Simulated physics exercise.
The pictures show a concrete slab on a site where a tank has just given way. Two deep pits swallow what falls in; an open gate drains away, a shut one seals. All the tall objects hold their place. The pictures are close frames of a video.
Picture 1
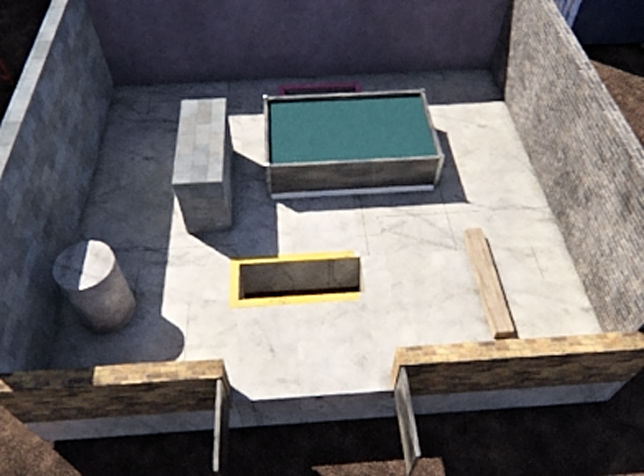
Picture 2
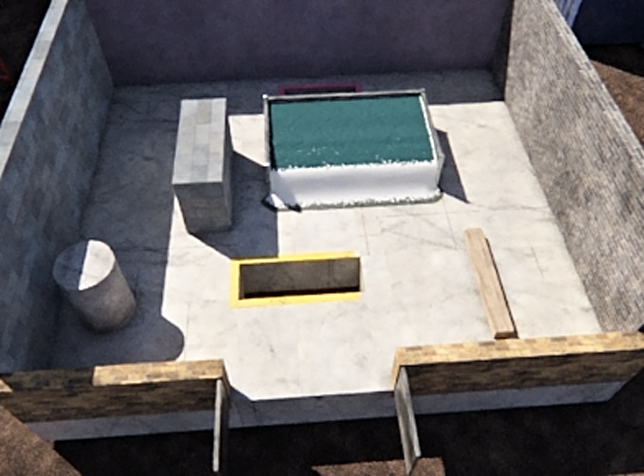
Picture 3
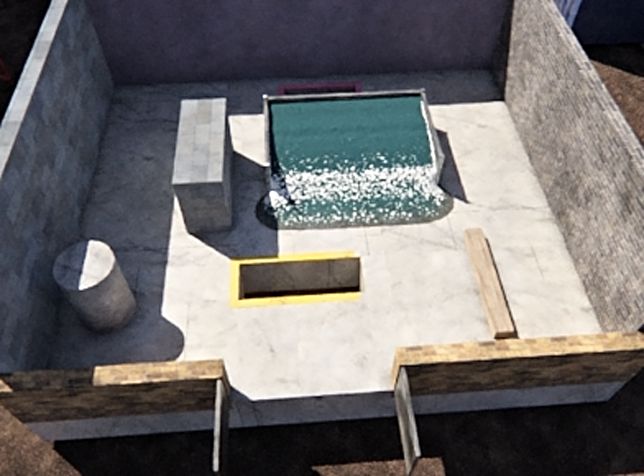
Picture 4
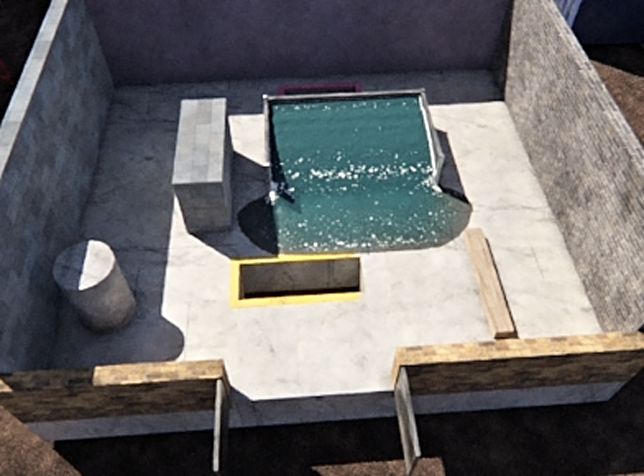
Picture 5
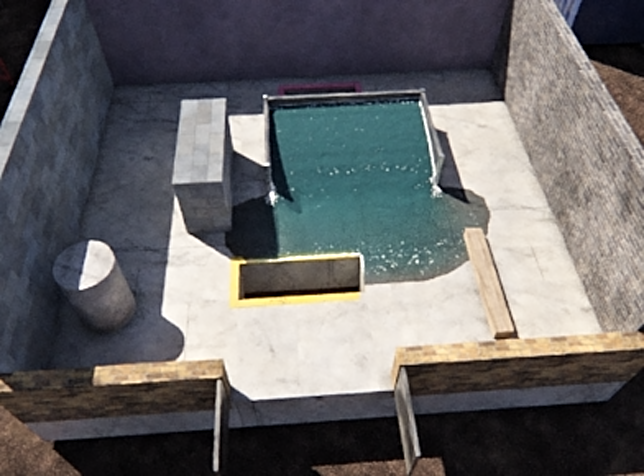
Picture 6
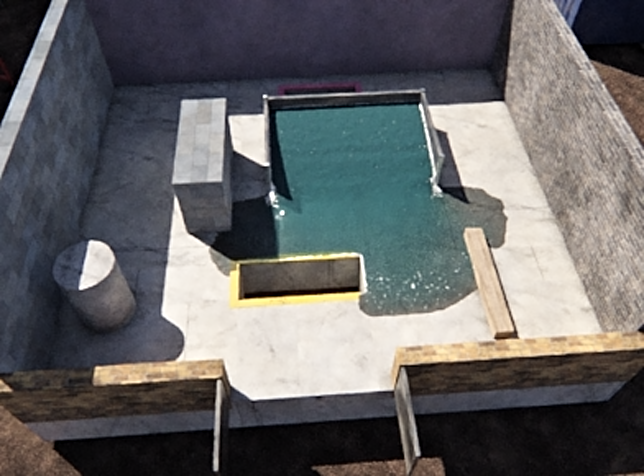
Rectangular tank giving way at its front, green water pouring onto a pale walled slab and spreading beside a yellow-edged pit.
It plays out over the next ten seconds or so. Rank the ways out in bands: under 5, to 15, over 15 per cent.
The gate takes between 5 and 15 %; the pink pit takes under 5 %; the yellow pit takes over 15 %.
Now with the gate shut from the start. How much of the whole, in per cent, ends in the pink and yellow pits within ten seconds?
Per cent: Pink 0, yellow 55.
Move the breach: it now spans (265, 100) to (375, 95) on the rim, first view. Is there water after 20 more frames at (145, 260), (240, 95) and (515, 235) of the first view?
In turn: Clear, under water, no water.
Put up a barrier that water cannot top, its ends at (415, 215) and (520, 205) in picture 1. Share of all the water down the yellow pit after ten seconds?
Per cent: Yellow 55.
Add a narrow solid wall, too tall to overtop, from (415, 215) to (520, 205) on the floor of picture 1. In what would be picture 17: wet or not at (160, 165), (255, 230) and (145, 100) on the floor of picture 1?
As listed: No water, awash, free of water.
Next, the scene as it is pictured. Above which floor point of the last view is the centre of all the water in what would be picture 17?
Close to (373, 227).
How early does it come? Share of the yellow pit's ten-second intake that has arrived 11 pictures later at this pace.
Roughly 55 per cent.
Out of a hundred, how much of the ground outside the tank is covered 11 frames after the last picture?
I make it 35 per cent.
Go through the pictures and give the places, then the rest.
In the first picture, the water tank at (349, 130) is whole and still.
In the second picture, water pours out at (353, 180) and has run to (266, 199).
In the third picture, water pours out at (353, 182) and has run to (263, 216).
In the fourth picture, the front is at (248, 229), out from the gap at (353, 183).
In the fifth picture, water pours out at (353, 184) and has run to (481, 233).
In the sixth picture, water pours out at (353, 184) and has run to (476, 282).
A moment on, water covers 25 % of the floor; the gate 0 %, the pink pit 0 %, the yellow pit 15 %.
Next, water covers 35 % of the floor; the gate 2 %, the pink pit 0 %, the yellow pit 27 %.
Then, water covers 40 % of the floor; the gate 6 %, the pink pit 0 %, the yellow pit 37 %.
Later, water covers 60 % of the floor; the gate 9 %, the pink pit 0 %, the yellow pit 46 %.
In the end, water covers 80 % of the floor; the gate 11 %, the pink pit 1 %, the yellow pit 52 %.
